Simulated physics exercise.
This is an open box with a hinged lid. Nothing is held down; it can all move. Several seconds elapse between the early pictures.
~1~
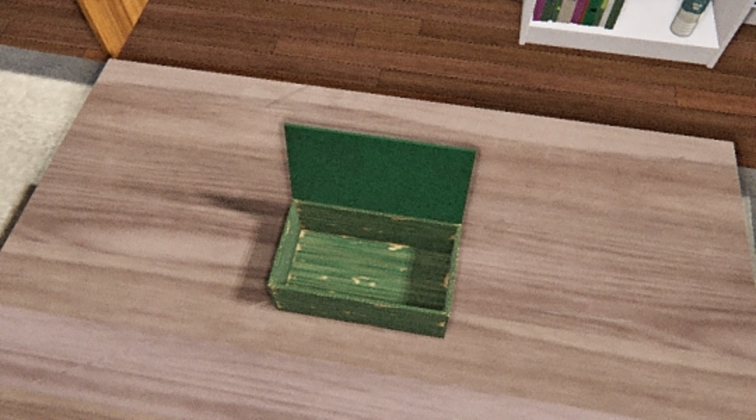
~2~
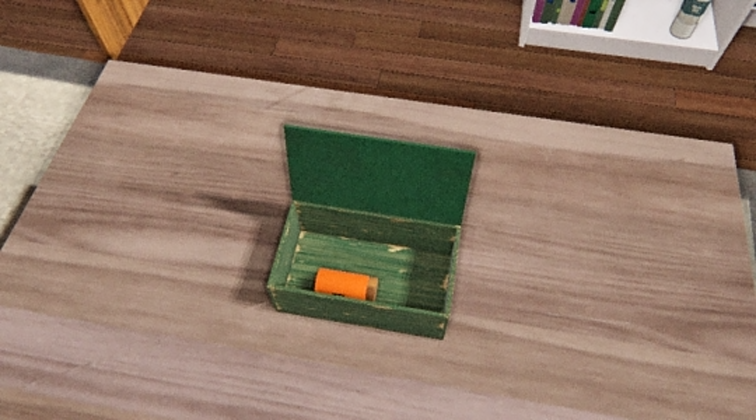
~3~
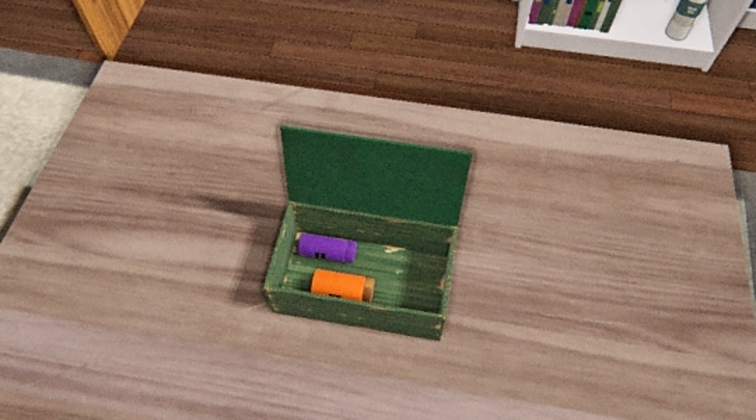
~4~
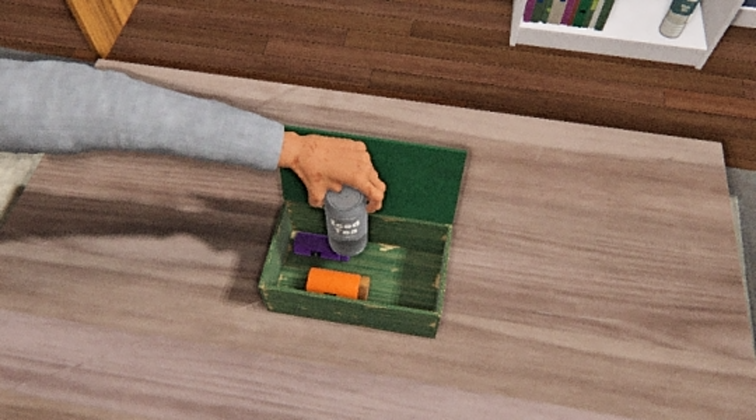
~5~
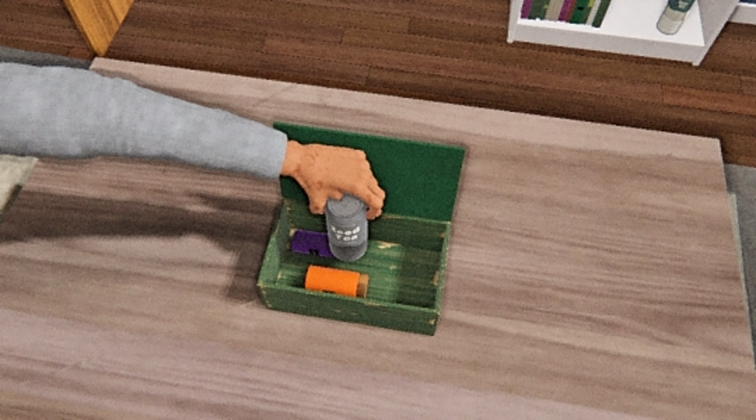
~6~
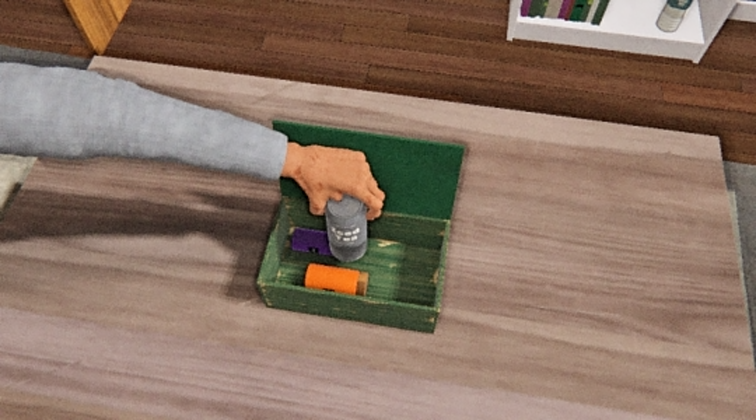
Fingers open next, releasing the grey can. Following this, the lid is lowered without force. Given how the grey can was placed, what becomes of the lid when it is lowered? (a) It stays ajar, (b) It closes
Option b: It closes.
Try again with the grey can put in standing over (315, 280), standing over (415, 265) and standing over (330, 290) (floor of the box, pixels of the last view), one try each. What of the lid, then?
The lid is kept from lowering the first try, is kept from lowering the second try and is kept from lowering the third try.
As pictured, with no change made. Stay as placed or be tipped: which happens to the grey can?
Well, the grey can ends up skewed.
Then, 1.00 s later than the last frame, lid starting down; grey can on its side near (393, 269); orange shaker moved a little.
Then, 1.80 s later than the last frame, lid 30° above the rim; grey can on its side near (393, 270); orange shaker moved a little.
When it is over, lid shut; lying over in the box, grey can; the other 2 as before. End places, in pixels of the last picture, grey can near (390, 272).
